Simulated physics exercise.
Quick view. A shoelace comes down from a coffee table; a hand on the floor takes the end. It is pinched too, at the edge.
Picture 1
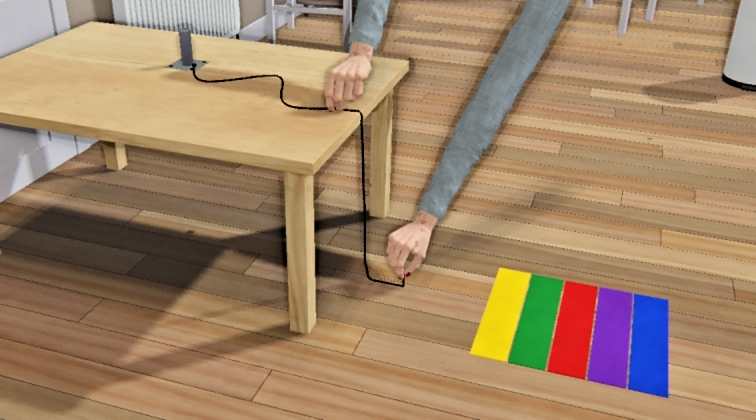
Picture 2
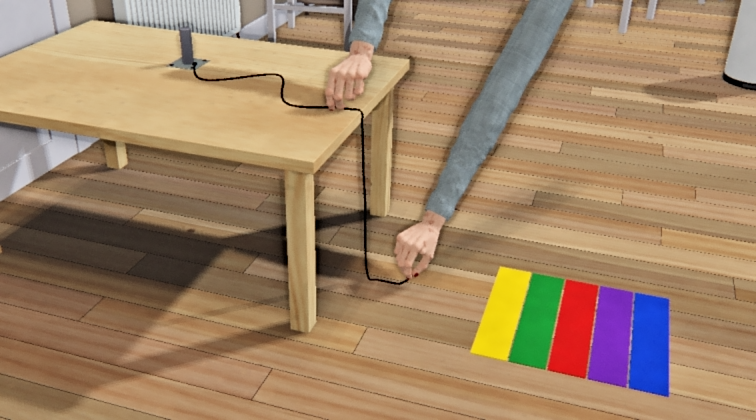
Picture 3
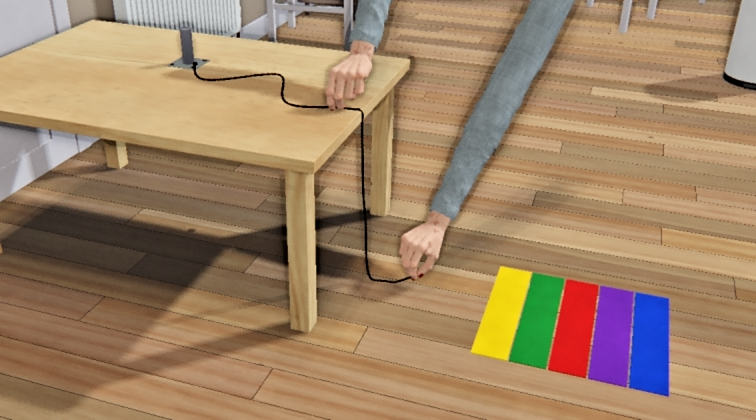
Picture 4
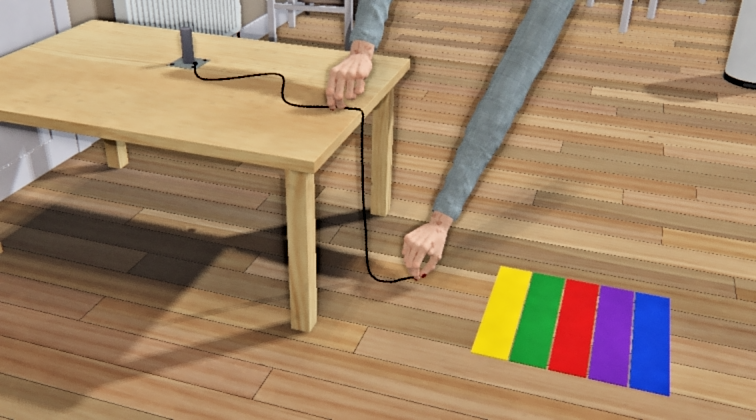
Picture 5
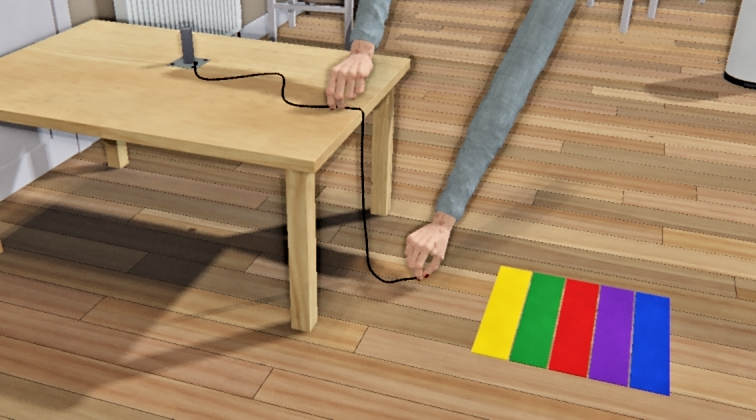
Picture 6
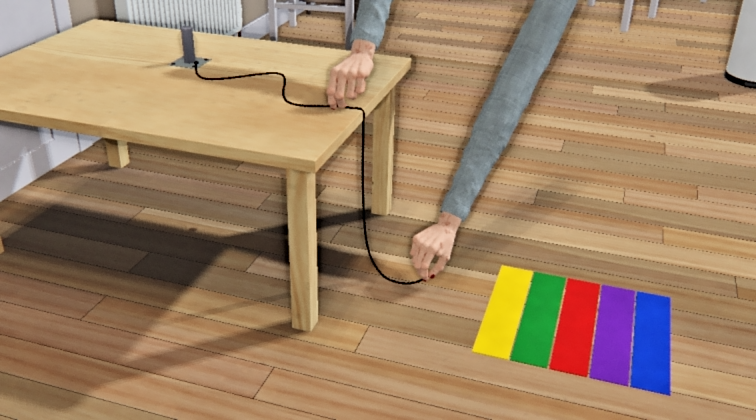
In a room with a wooden floor, one hand pinched a black cord at the table's edge while another, down by the floor, drew its end slightly right, toward a patch of coloured stripes.
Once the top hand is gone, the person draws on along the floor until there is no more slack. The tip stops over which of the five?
Over the purple strip.
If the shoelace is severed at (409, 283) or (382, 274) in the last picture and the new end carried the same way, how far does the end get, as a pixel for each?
(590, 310) and (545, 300).
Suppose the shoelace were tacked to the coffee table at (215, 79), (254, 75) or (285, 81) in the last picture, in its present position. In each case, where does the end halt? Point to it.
It ends up near (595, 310) the first time, (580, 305) the second and (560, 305) the third.
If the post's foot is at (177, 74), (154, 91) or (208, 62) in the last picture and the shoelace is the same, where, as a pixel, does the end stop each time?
First (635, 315), then (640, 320), and last (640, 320).
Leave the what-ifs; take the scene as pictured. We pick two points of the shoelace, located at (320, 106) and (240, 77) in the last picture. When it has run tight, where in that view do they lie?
First: (403, 125). Second: (269, 77).
Early on, end near (542, 299); over green.
Midway, end near (592, 309); over red.
At the end of the slack, end near (621, 315); over purple. It gets as far as the purple strip.
